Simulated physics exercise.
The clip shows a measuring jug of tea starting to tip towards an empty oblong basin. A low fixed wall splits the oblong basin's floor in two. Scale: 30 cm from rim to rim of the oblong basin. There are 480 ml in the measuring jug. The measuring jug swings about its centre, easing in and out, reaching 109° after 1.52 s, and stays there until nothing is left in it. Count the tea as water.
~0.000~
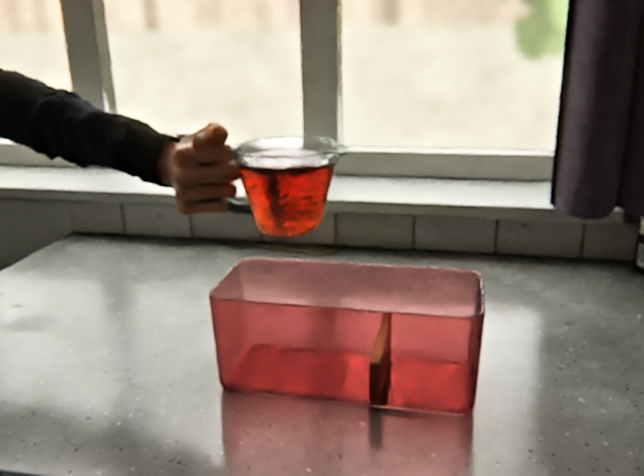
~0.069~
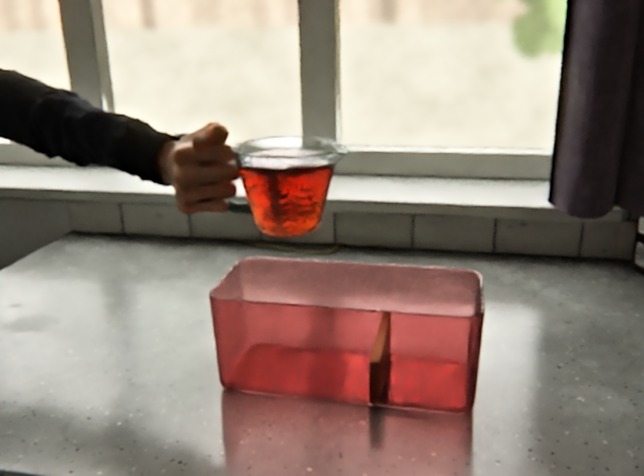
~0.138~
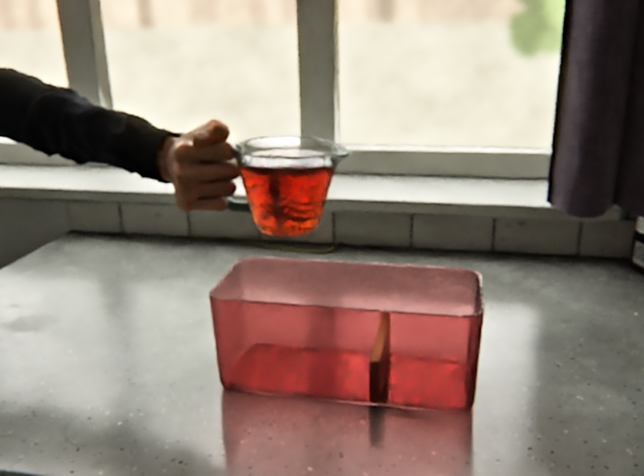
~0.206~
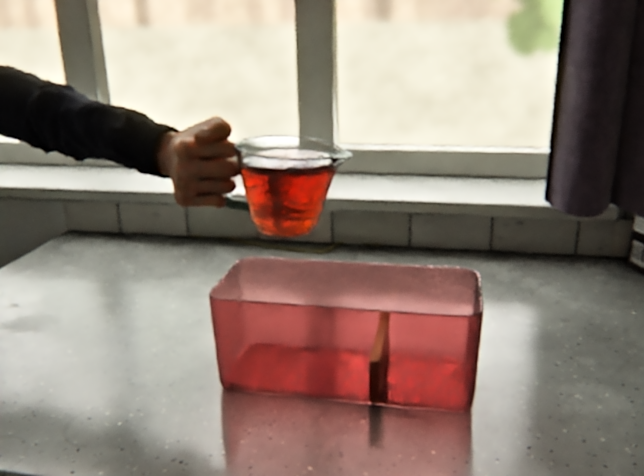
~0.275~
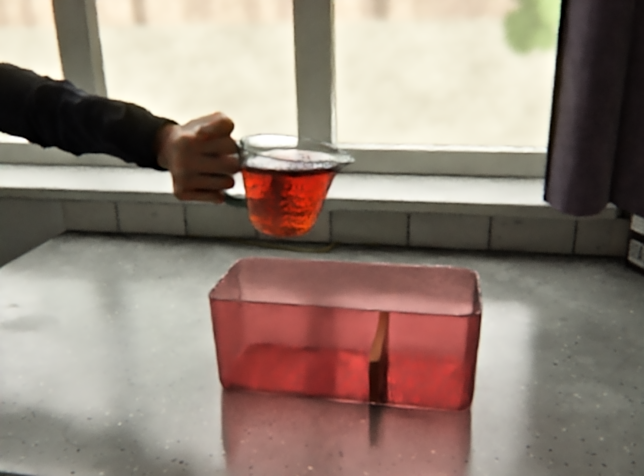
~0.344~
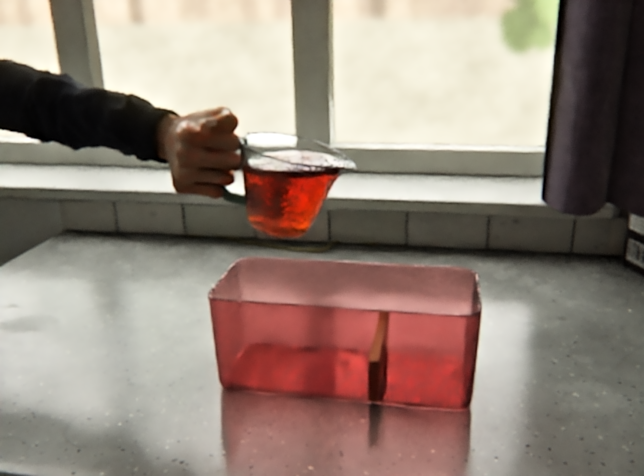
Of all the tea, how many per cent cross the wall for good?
Roughly 76 per cent is past the wall.
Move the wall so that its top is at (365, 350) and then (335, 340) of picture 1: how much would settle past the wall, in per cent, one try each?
In turn about 85 and 95 per cent.
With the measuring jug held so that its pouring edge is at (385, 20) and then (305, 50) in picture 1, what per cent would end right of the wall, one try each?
In turn about 70 and 45 per cent.
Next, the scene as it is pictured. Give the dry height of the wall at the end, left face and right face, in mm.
Some 48 mm on the left and 24 mm on the right.
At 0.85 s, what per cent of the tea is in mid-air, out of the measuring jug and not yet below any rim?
Some 20 per cent.
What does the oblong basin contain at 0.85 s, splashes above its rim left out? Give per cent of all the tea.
Some 22 per cent.
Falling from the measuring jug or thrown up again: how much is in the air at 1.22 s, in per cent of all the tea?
Near 5 in a hundred.
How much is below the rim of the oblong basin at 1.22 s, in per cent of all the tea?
Near 90 in a hundred.
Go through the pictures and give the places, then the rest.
The first picture shows tilt 0°; pouring edge (350, 150); surface from (243, 157) to (335, 160); the oblong basin's rim runs from (225, 278) to (483, 295); the wall's top is at (381, 338).
The second picture shows tilt 1°; pouring edge (350, 150); surface from (243, 157) to (335, 160).
The third picture shows tilt 2°; pouring edge (351, 152); surface from (245, 157) to (335, 161).
The fourth picture shows tilt 5°; pouring edge (352, 155); surface from (245, 158) to (337, 161).
The fifth picture shows tilt 9°; pouring edge (354, 160); surface from (247, 158) to (341, 162).
The sixth picture shows tilt 13°; pouring edge (355, 166); surface from (248, 159) to (346, 163).
Then, 0.85 s in, the tilt is 64° and 58 per cent is still to pour, 0 is left of the wall and 22 right of it.
Then, 1.22 s in, the tilt is 99° and 5 per cent is still to pour, 15 is left of the wall and 74 right of it.
Then, 1.60 s in, the tilt is 109° and 0 per cent is still to pour, 24 is left of the wall and 76 right of it.
Then, 2.02 s in, the tilt is 109° and 0 per cent is still to pour, 24 is left of the wall and 76 right of it.
Finally, 24 per cent lies left of the wall, 76 right of it and 1 outside.
